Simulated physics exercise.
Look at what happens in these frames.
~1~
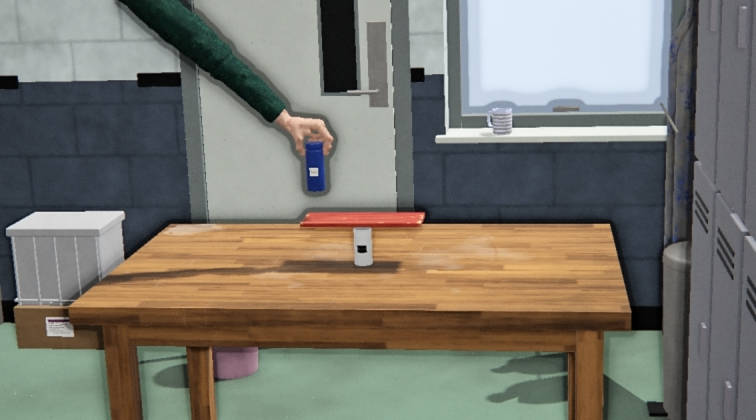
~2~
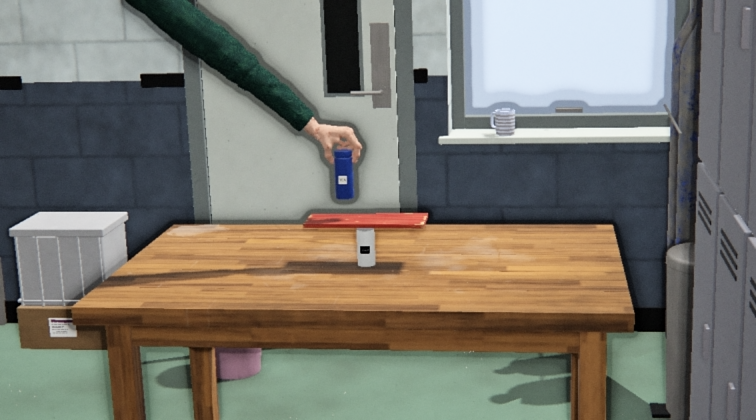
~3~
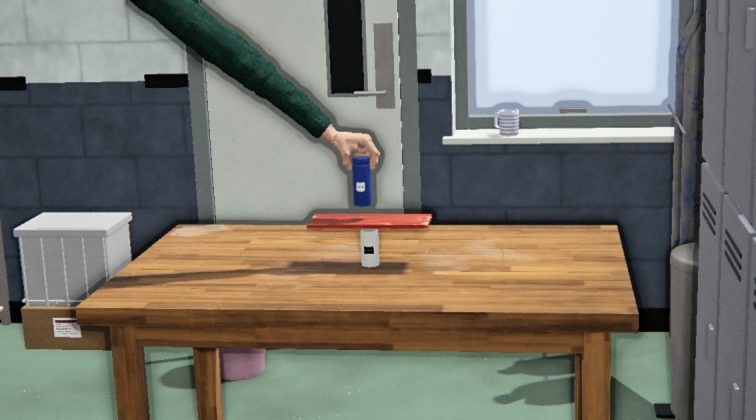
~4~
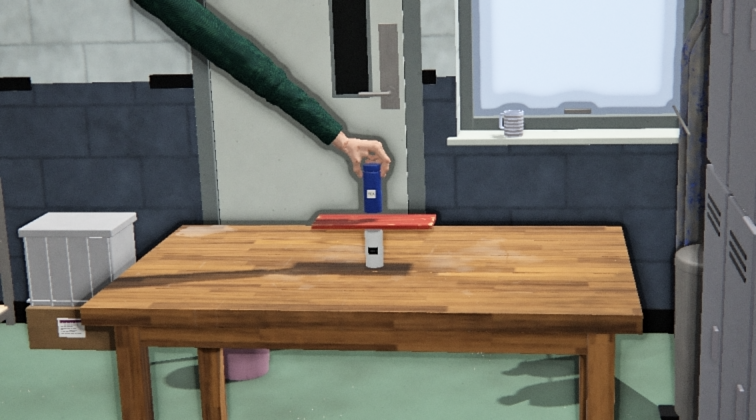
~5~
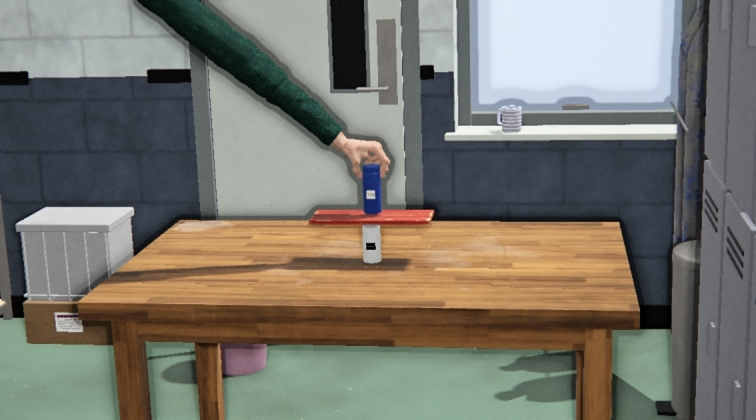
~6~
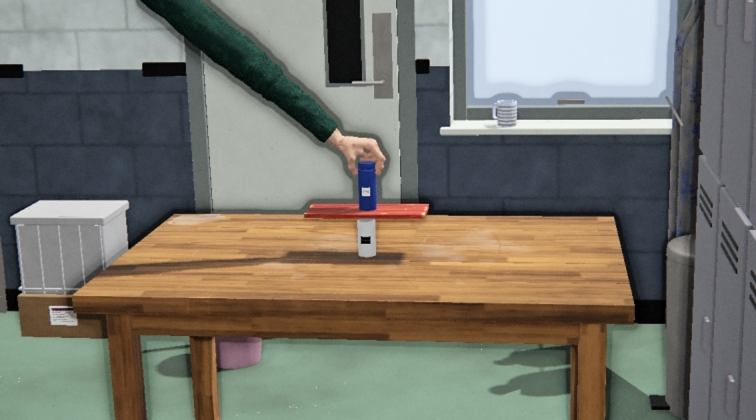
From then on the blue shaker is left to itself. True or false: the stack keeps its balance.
True.
Then, 0.50 s on from there, no change.
Then, 1.30 s on from there, blue shaker resting near (367, 186).
In the end, all 3 unmoved. At the end, from the last picture's camera, blue shaker near (367, 186). The stack holds.
